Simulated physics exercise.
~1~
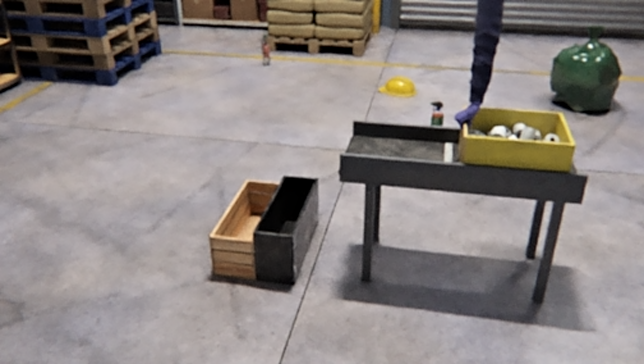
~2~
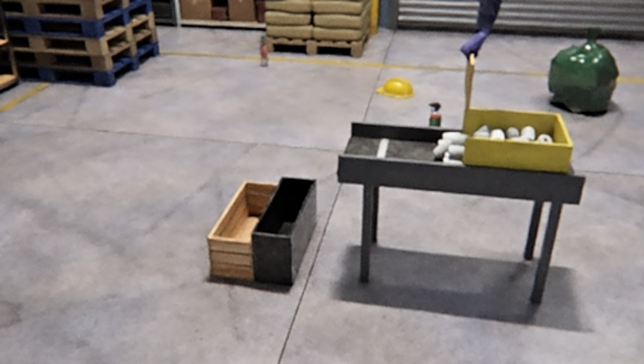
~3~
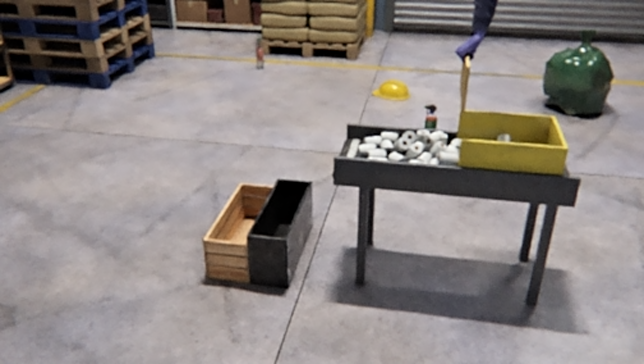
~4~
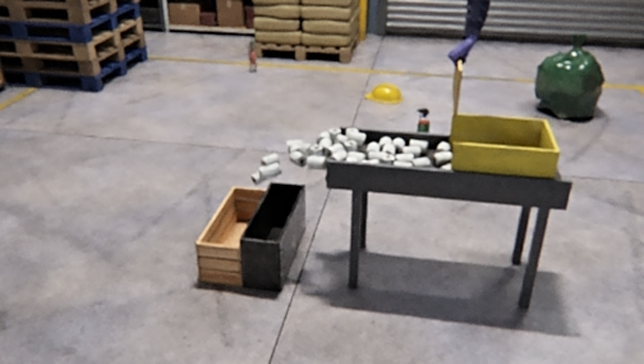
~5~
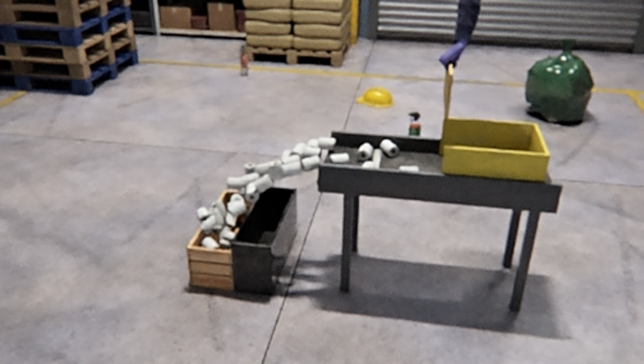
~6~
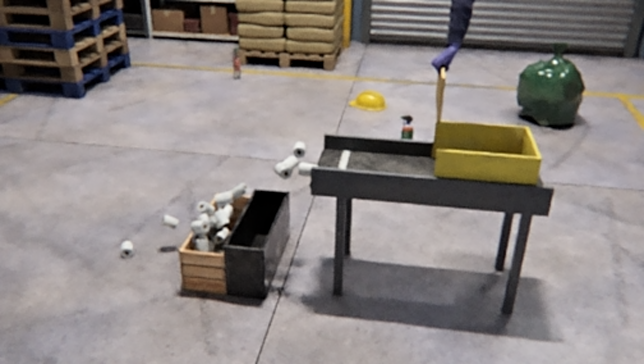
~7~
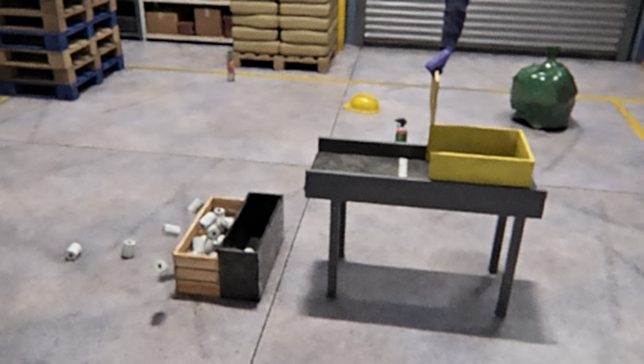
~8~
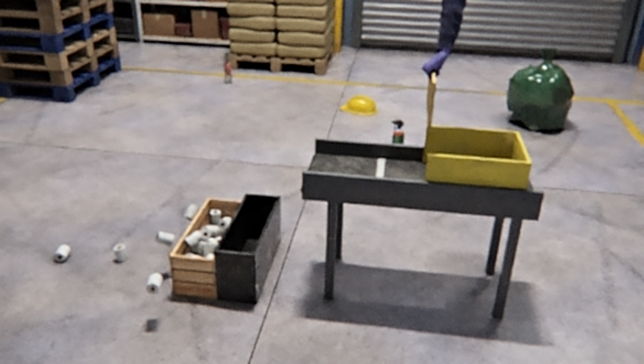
In a warehouse, a purple-gloved hand lifted the gate of a yellow pen, and white rolls streamed left along a belt and flew off its end, most landing in a wooden tote beyond a black tub while a few scattered across the floor.
